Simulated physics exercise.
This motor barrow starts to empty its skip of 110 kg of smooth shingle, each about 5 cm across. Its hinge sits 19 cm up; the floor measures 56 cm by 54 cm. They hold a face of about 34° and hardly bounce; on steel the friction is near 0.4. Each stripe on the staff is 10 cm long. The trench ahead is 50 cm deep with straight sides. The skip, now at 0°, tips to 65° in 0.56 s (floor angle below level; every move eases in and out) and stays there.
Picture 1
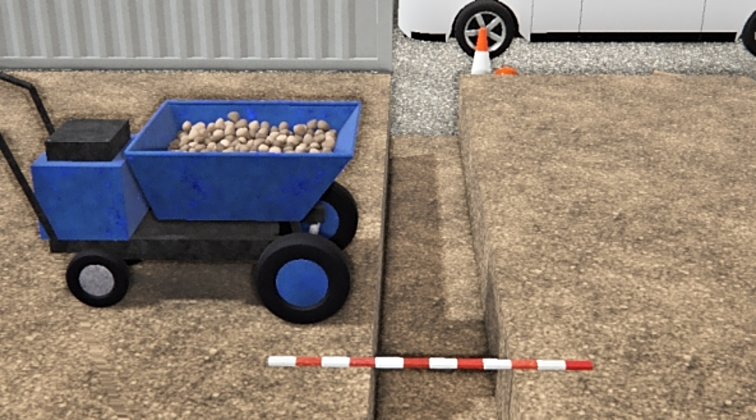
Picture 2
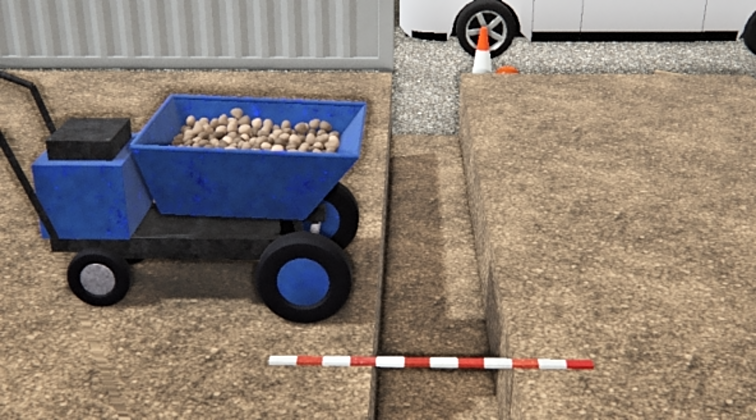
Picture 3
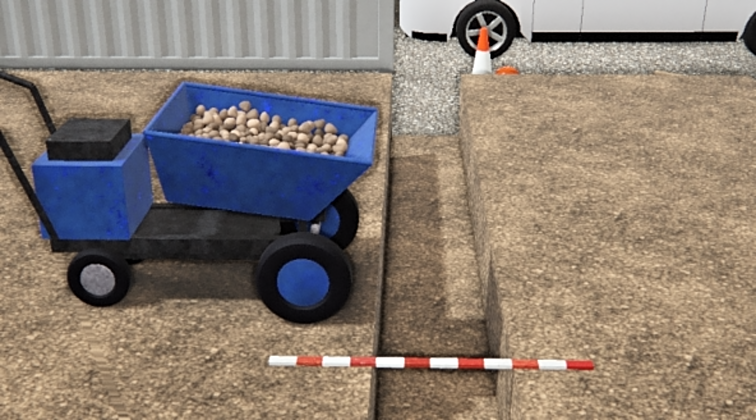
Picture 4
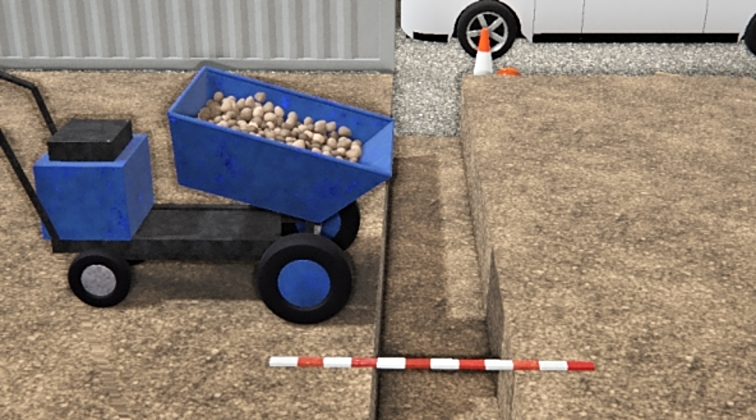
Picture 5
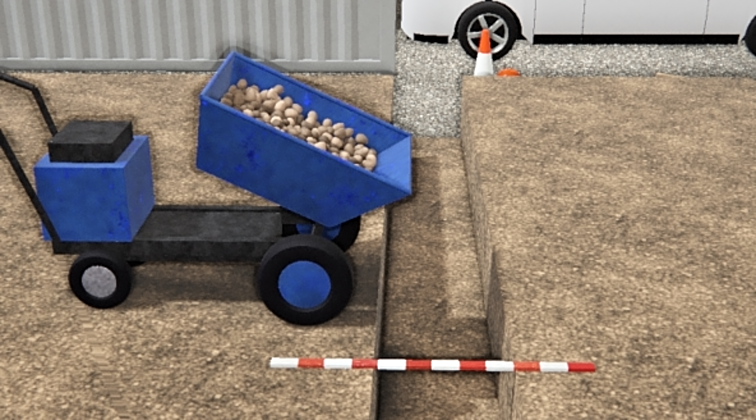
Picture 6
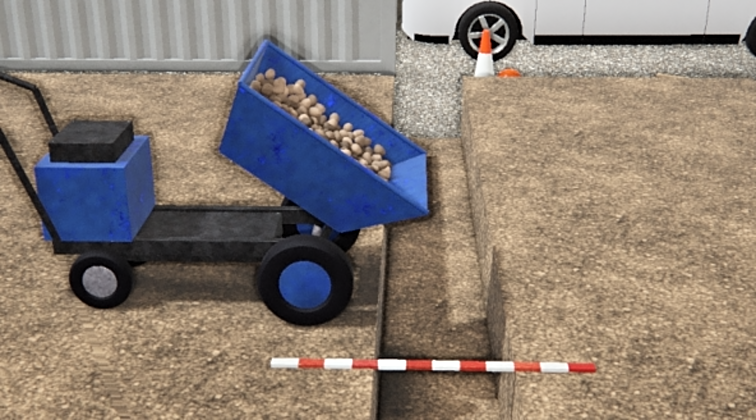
Beside a straight-sided trench with a red-and-white staff lying across it, a blue motor barrow stands still while its skip, loaded with smooth brown stones, tilts steadily forward to the right, its rear rising and its lip lowering over the trench.
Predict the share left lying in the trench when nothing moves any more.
Some 47 per cent of it.
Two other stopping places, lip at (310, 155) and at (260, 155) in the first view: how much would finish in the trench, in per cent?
About 80 and 100 per cent.
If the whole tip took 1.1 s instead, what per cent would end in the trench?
It would be near 70 per cent.
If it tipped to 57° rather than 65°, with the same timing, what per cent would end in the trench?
Then about 35 per cent.
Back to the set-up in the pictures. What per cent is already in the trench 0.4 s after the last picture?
About 15 per cent by then.
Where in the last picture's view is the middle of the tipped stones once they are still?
Near (518, 287).
Then, 0.1 s after the last picture the floor is at 55°, 100 % in the skip; the foremost stones are at (413, 209).
Then, 0.4 s after the last picture the floor is at 65°, 86 % in the skip, 13 % in the trench, 1 % past the trench; the foremost stones are at (509, 260).
Then, 0.7 s after the last picture the floor is at 65°, 24 % in the skip, 24 % in the trench, 52 % past the trench; the foremost stones are at (679, 290).
Then, 2.7 s after the last picture the floor is at 65°, 0 % in the skip, 47 % in the trench, 53 % past the trench; the foremost stones are past the picture's edge.
